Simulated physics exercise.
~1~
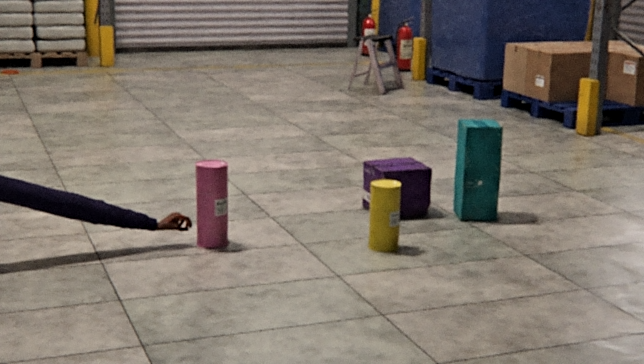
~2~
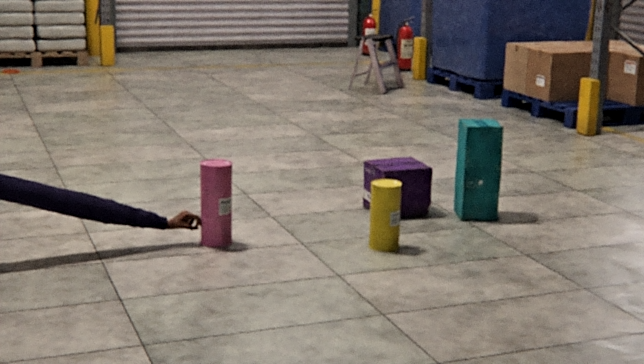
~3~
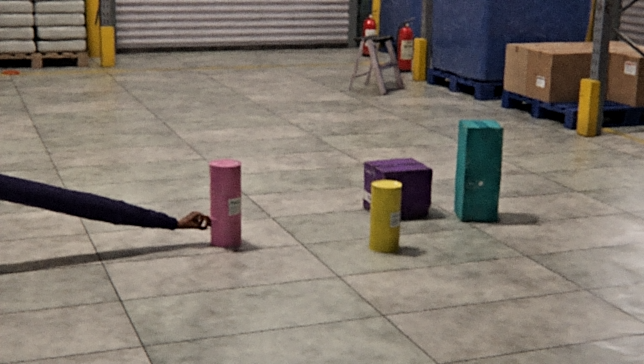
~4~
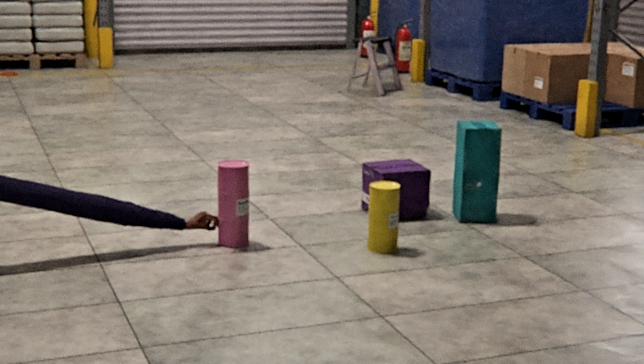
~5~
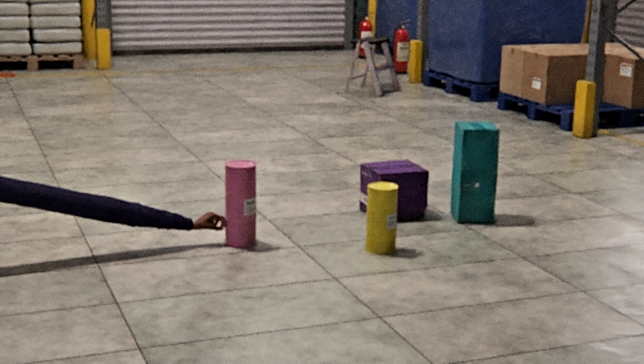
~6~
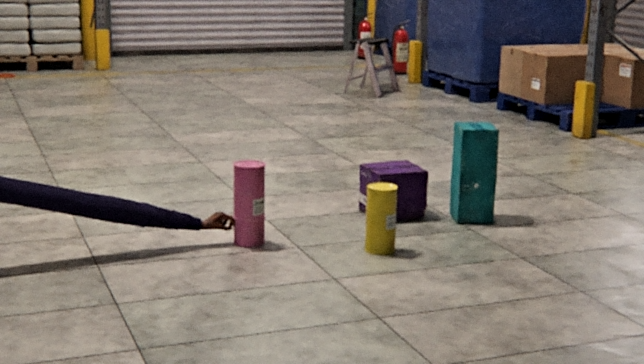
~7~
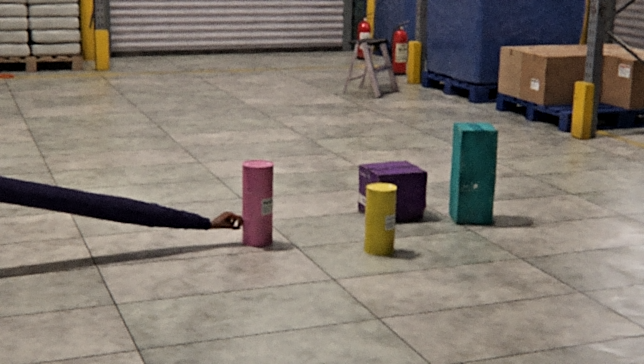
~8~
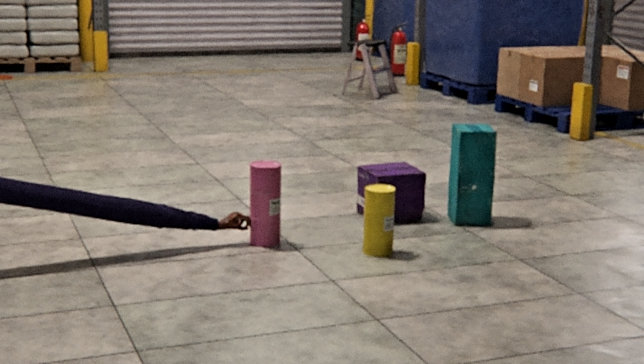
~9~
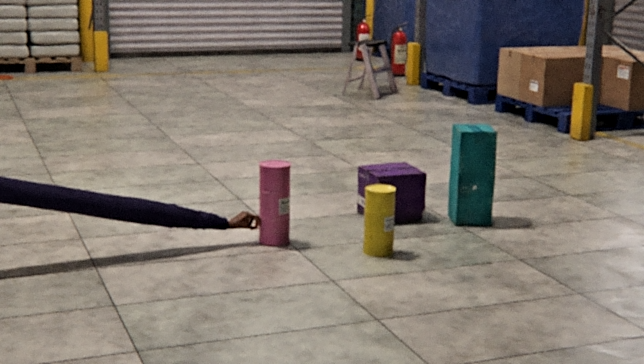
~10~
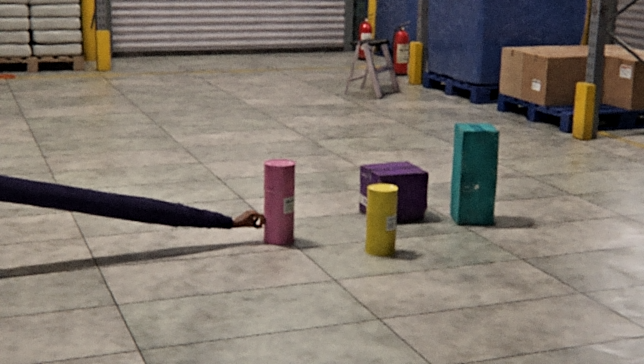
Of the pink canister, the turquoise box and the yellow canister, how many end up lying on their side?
None of them do. The pink canister, the turquoise box and the yellow canister are all still standing upright at the end.
